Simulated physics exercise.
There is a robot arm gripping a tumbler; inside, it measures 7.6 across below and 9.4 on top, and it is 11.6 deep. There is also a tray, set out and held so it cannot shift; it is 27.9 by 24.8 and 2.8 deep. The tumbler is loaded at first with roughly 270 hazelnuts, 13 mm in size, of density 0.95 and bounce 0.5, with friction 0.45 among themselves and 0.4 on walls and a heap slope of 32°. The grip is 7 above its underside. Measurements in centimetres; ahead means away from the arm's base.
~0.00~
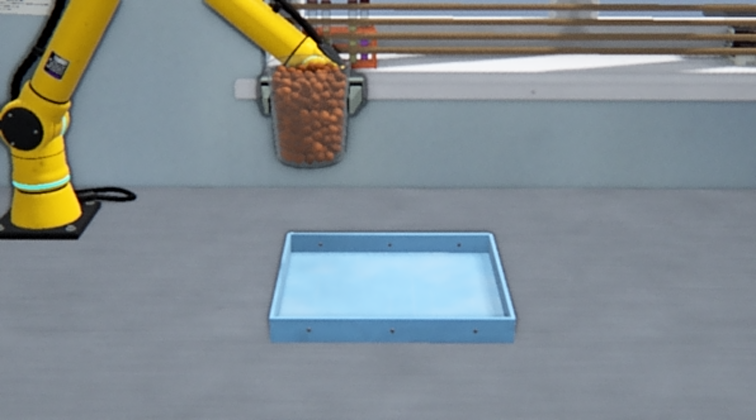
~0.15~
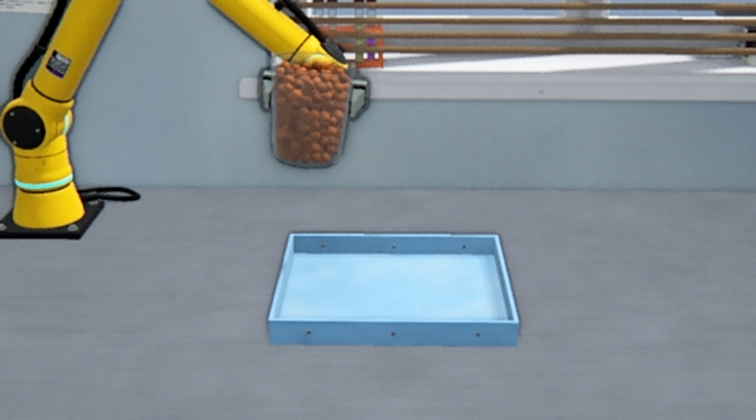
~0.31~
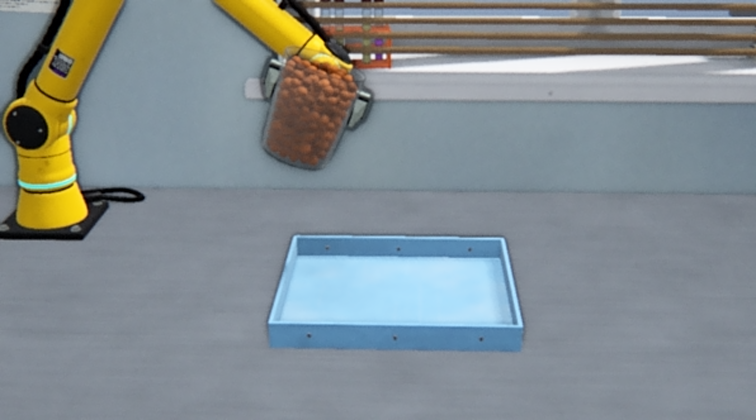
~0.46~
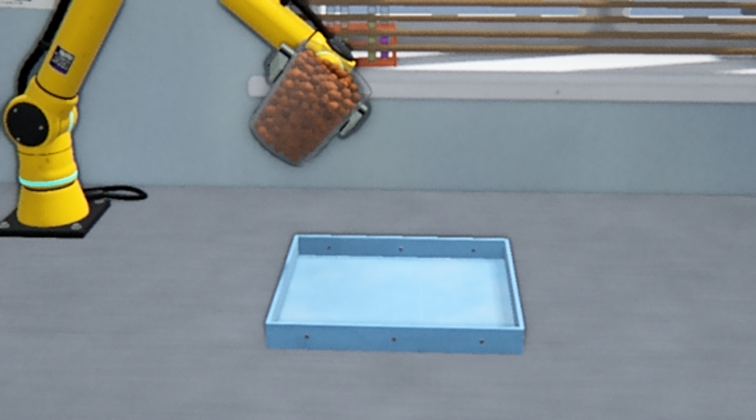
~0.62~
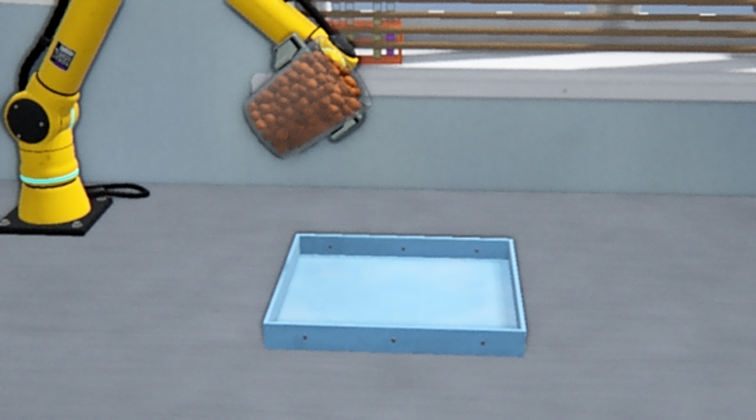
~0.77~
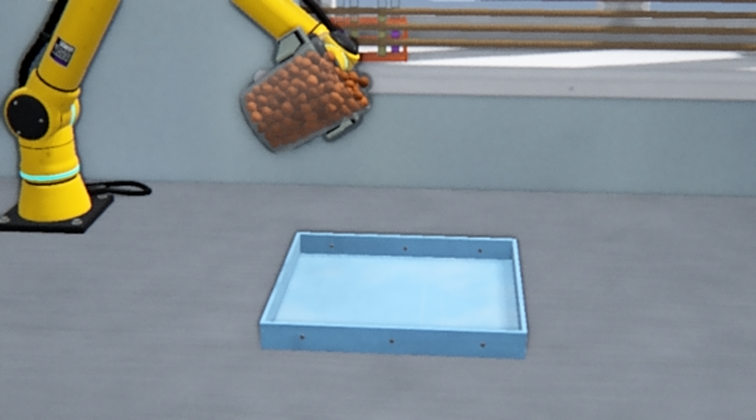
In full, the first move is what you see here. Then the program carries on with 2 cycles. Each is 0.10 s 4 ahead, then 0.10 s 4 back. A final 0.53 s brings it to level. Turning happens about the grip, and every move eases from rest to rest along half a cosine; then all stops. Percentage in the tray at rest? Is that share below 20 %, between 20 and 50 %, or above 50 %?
The share is between 20 and 50 %.
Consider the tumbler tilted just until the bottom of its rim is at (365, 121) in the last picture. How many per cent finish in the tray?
60 percent or so.
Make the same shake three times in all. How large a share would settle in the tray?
Expected share: About 35 %.
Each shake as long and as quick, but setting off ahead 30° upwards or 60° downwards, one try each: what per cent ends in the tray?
Try one gives about 40 in a hundred, try two about 10 in a hundred.
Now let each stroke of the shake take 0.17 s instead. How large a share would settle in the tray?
That change gives some 10 percent.
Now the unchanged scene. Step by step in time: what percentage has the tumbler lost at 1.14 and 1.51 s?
25, then 35.
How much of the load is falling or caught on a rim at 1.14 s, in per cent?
I'd put it near 6 per cent.
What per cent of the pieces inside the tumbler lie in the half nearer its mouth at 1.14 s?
I'd say close to 60 per cent.
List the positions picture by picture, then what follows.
In the first picture, the tumbler middle at (310, 113), level; upper third of the load around (308, 86), from x 275 to 340, top at y 65; 268 in the tumbler.
In the second picture, the tumbler middle at (310, 112), tilted 6° forward; upper third of the load around (310, 84), from x 280 to 345, top at y 65.
In the third picture, the tumbler middle at (309, 111), tilted 20° forward; upper third of the load around (313, 84), from x 270 to 355, top at y 60.
In the fourth picture, the tumbler middle at (306, 107), tilted 38° forward; upper third of the load around (314, 84), from x 260 to 355, top at y 55.
In the fifth picture, the tumbler middle at (304, 102), tilted 52° forward; upper third of the load around (313, 81), from x 255 to 355, top at y 55.
In the sixth picture, the tumbler middle at (302, 98), tilted 58° forward; upper third of the load around (311, 79), from x 250 to 365, top at y 55; 268 in the tumbler.
After 1.14 s, tilted 58° forward, highest piece 28 above the table; 201 in the tumbler, 50 in the tray, 17 in flight or on a rim.
After 1.51 s, tilted 16° forward, highest piece 29 above the table; 177 in the tumbler, 80 in the tray, 10 on the table or floor, 1 in flight or on a rim.
After 1.90 s, level, highest piece 29 above the table; 177 in the tumbler, 80 in the tray, 11 on the table or floor.
After 2.95 s, level, highest piece 29 above the table; 177 in the tumbler, 80 in the tray, 11 on the table or floor.
In the end, 177 in the tumbler, 80 in the tray, 11 on the table or floor. That is 30 % in the tray.
